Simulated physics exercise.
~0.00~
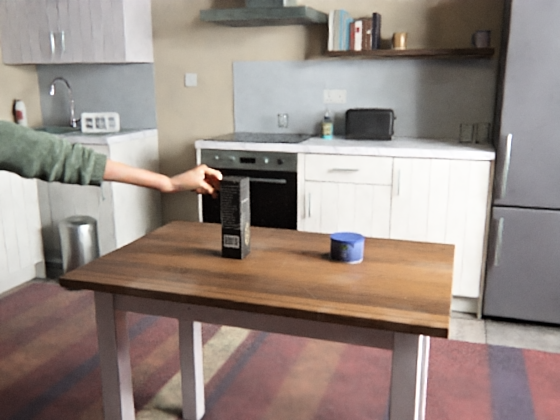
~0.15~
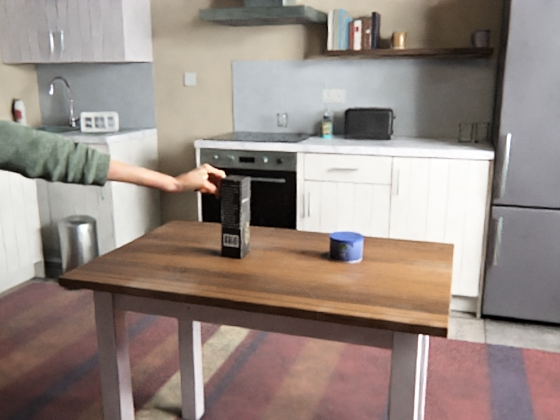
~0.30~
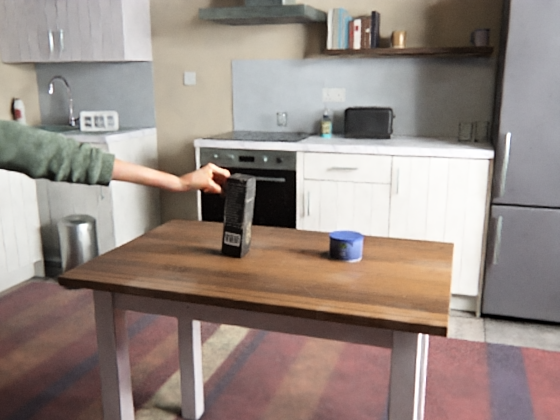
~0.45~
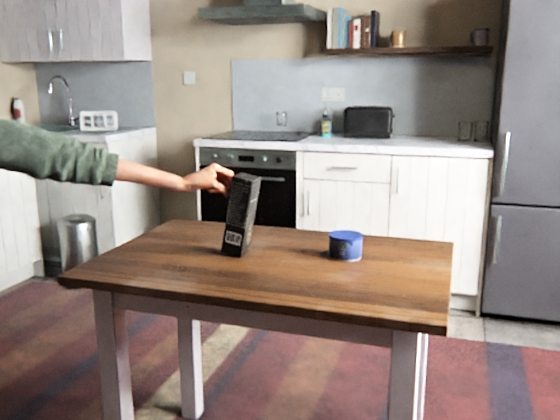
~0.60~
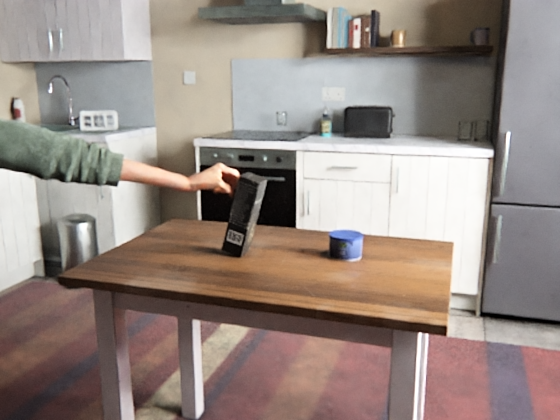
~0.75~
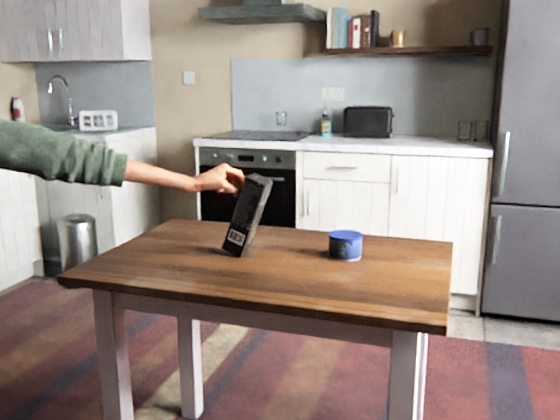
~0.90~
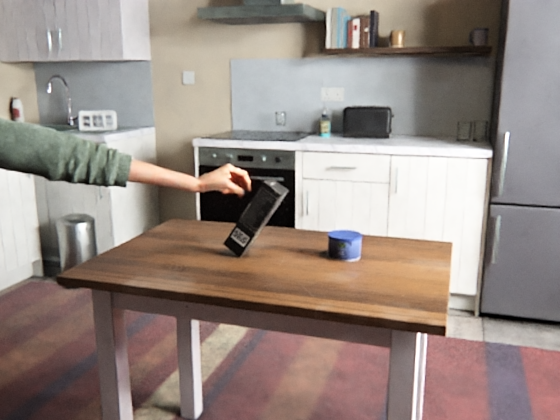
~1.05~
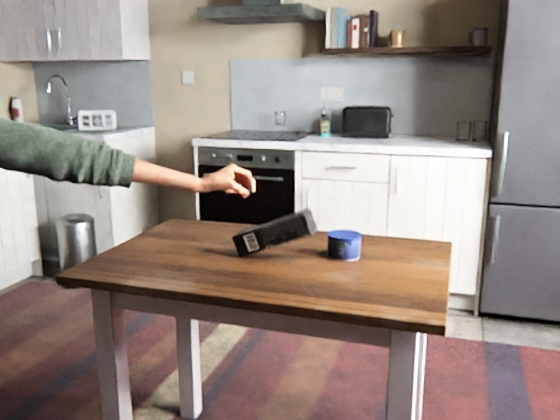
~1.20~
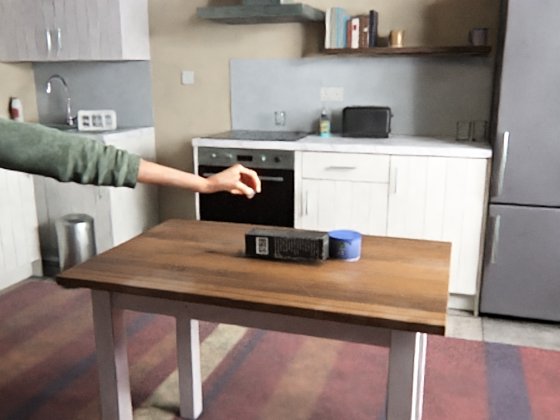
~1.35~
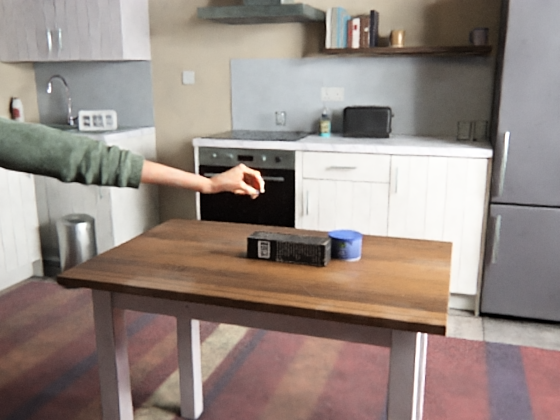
A hand in a green sleeve pushed the top of an upright black carton to the right on a wooden kitchen table, tilting it further until it toppled over, and it ended up lying on its side beside the blue tub.
